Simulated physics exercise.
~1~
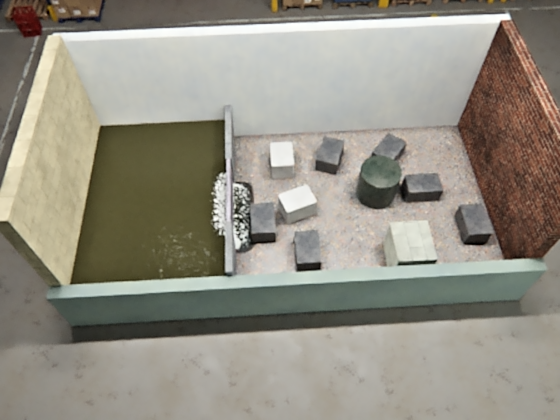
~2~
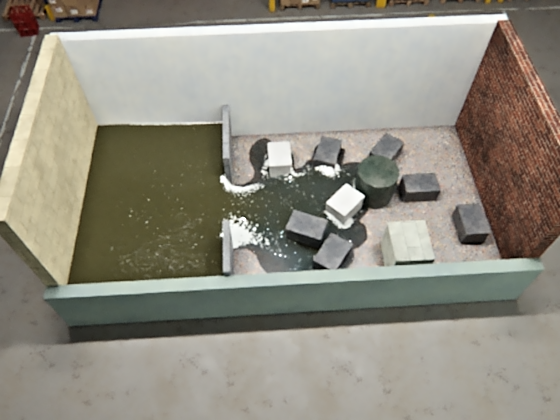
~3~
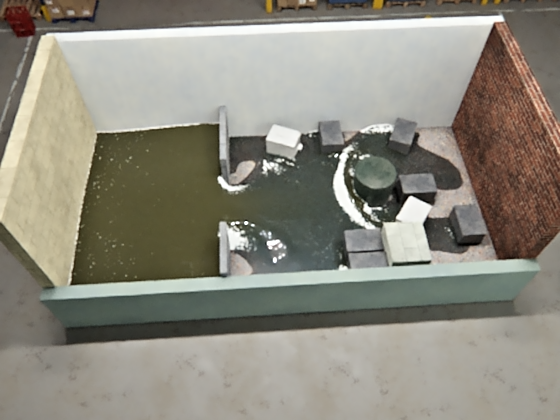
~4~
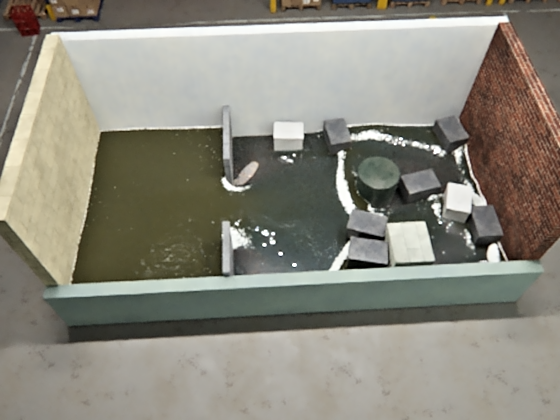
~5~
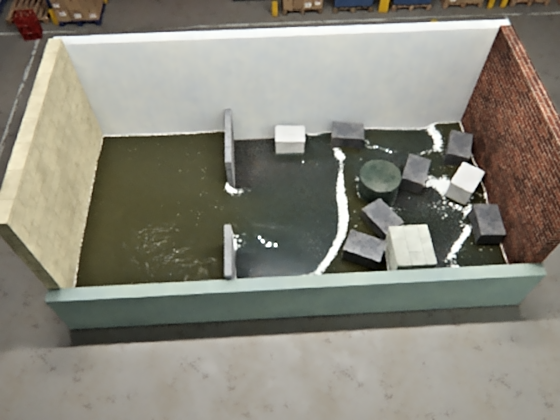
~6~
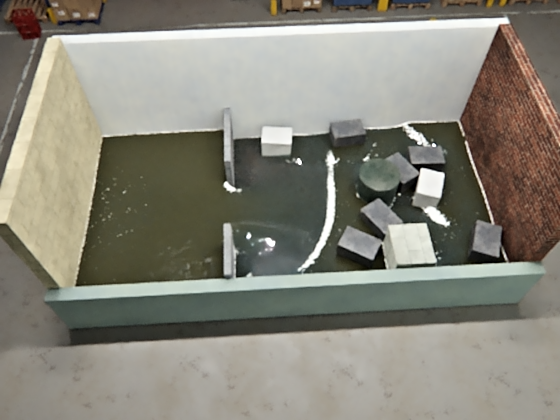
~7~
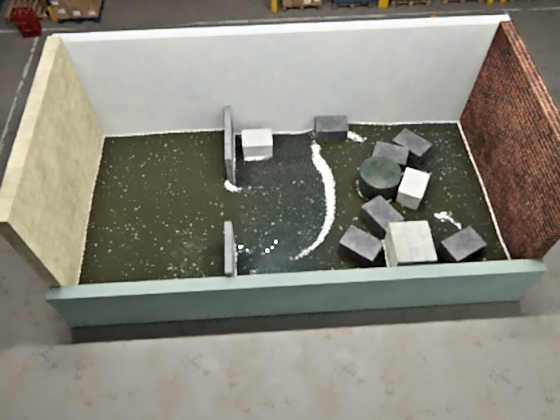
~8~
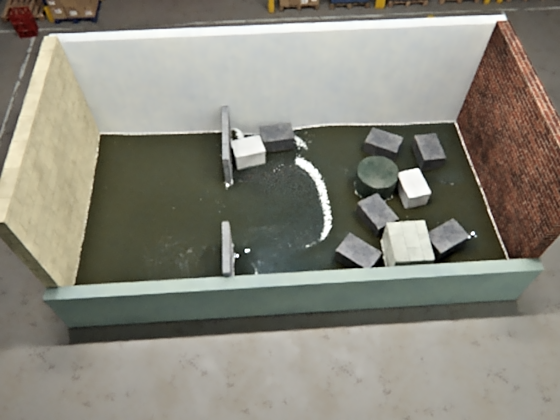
Walled enclosure in a warehouse, murky water pouring through a gap from left to right, flooding the floor and shifting grey and white blocks.
